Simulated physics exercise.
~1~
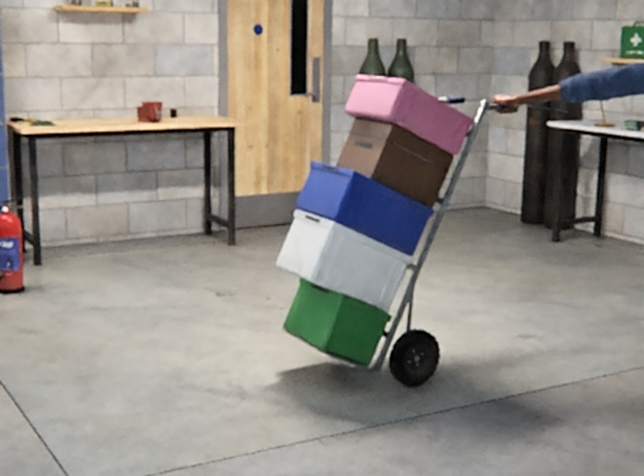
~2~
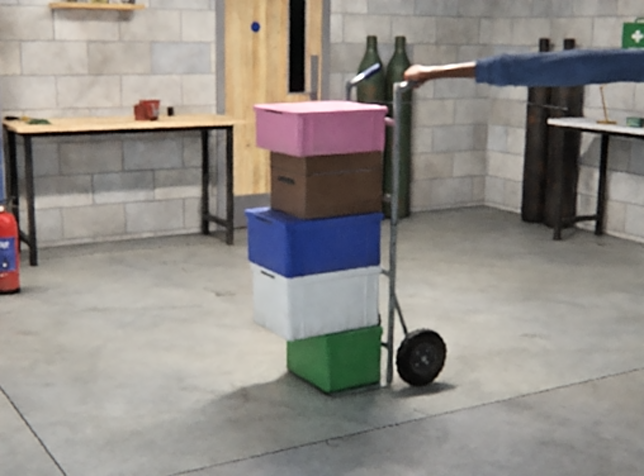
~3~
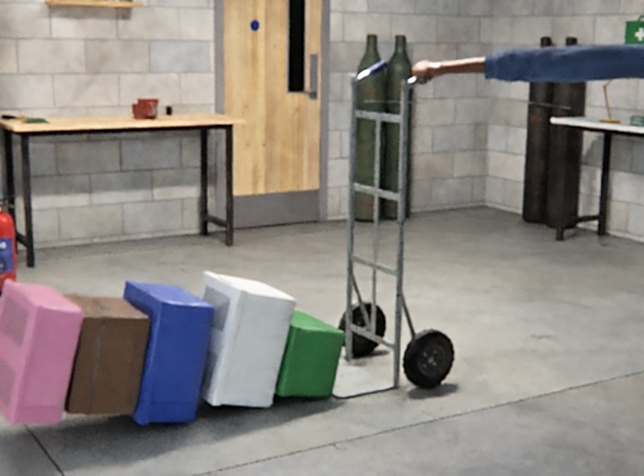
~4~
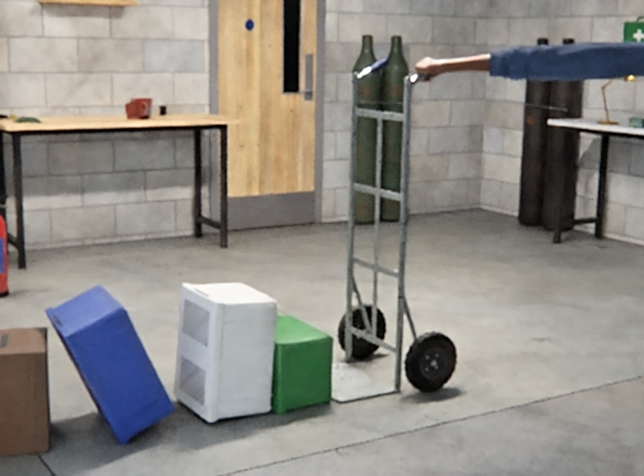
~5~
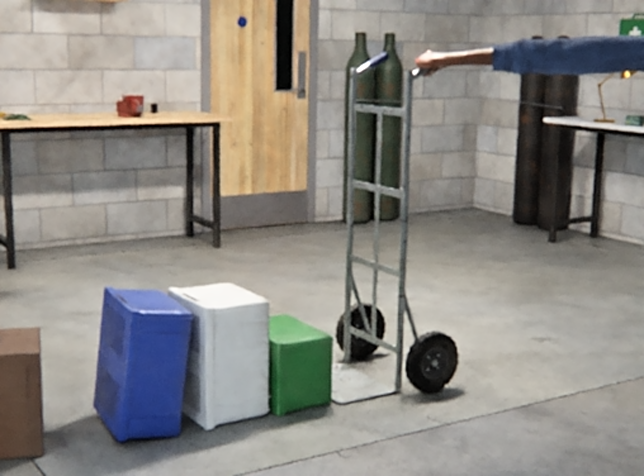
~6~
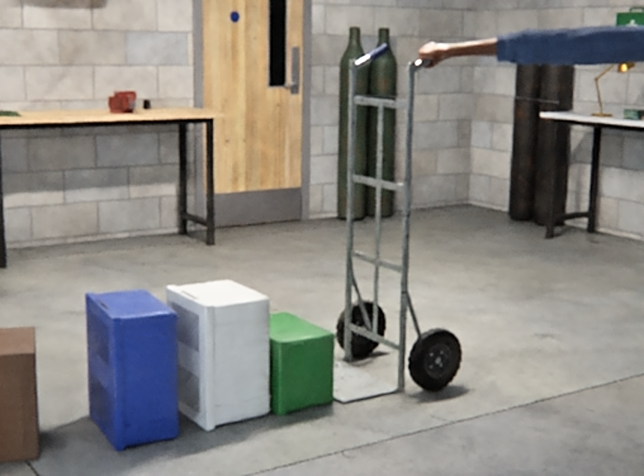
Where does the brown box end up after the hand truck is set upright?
It ends up off the truck, lying on the floor at the far left, beyond the blue box.
